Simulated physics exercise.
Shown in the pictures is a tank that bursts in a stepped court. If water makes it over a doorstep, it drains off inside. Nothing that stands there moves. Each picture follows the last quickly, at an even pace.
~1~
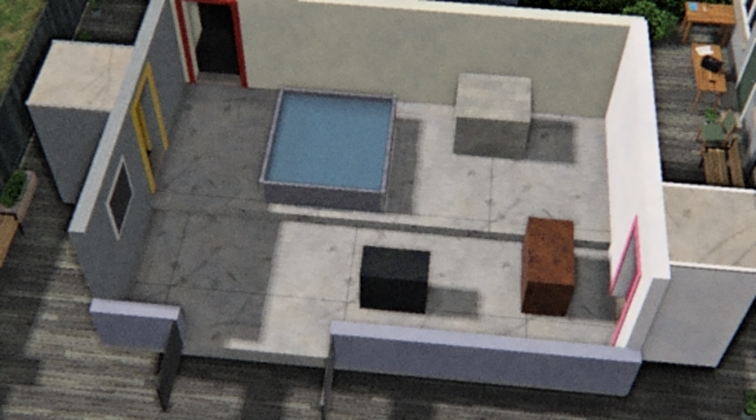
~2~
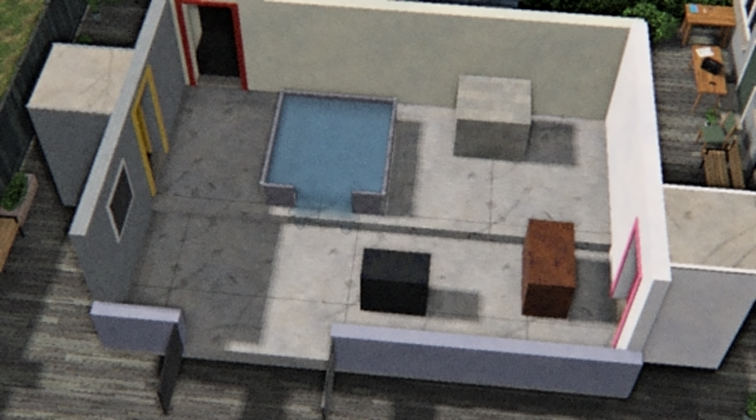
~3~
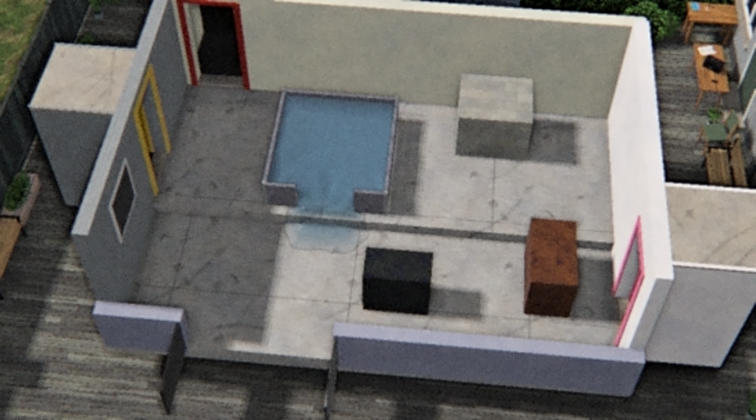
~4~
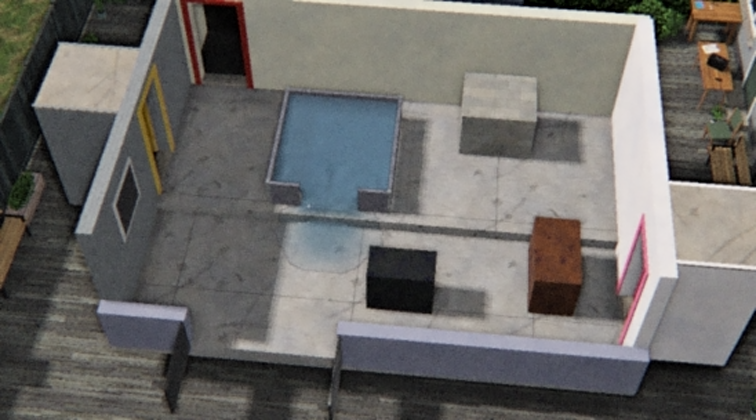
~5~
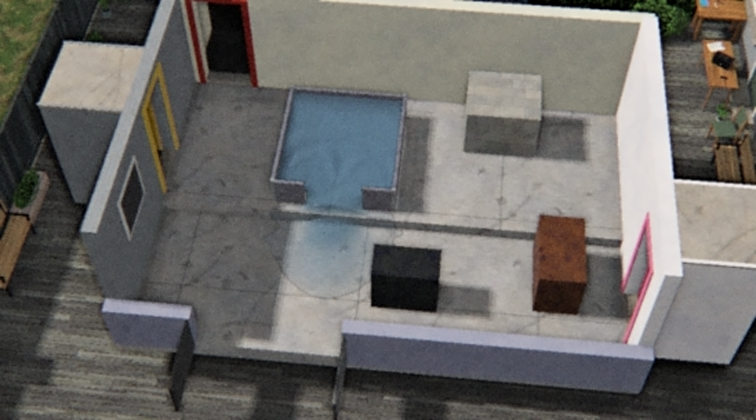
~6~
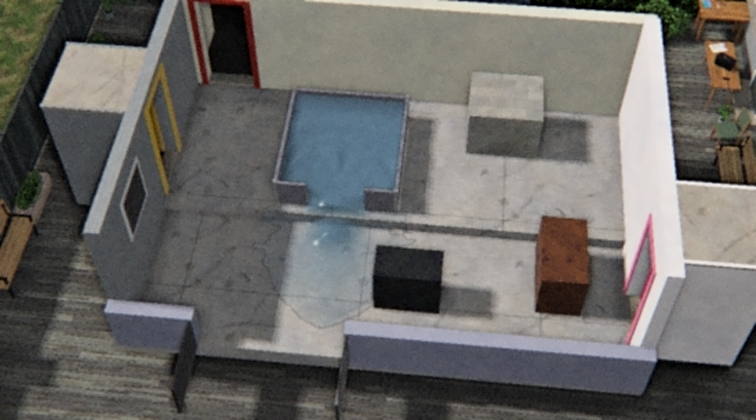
In a walled, roofless court with a low step across its floor, a square tank of blue water sits whole and still. A gap opens in its near side and water pours out, then spreads forward over the step and across the pale floor, left of the black box.
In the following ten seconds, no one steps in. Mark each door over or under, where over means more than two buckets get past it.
Pink door - over; yellow door - under; red door - under.
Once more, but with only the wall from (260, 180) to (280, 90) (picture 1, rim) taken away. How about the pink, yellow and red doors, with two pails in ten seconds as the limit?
The pink door falls short, the yellow door exceeds it, and the red door exceeds it.
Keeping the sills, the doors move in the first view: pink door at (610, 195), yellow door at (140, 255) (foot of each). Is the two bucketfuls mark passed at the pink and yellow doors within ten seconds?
I'd say the pink door remains short of it and the yellow door remains short of it.
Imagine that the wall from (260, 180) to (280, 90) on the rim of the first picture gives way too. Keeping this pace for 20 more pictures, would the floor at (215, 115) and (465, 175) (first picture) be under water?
Soaked, then untouched.
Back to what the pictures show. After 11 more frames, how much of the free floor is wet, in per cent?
Near 25 in a hundred.
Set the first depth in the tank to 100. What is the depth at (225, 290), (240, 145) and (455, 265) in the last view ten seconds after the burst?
About 4, 0, 6 %.
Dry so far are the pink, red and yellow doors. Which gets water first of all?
Answer: The pink door.
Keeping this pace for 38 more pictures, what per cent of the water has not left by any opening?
I'd say roughly 60 percent.
A moment on, water covers 20 % of the floor; the pink door not reached, the yellow door not reached, the red door not reached.
Next, water covers 25 % of the floor; the pink door not reached, the yellow door not reached, the red door not reached.
Then, water covers 35 % of the floor; the pink door not reached, the yellow door not reached, the red door not reached.
Later, water covers 40 % of the floor; the pink door over two buckets in, the yellow door not reached, the red door not reached.
In the end, water covers 45 % of the floor; the pink door over two buckets in, the yellow door not reached, the red door not reached.
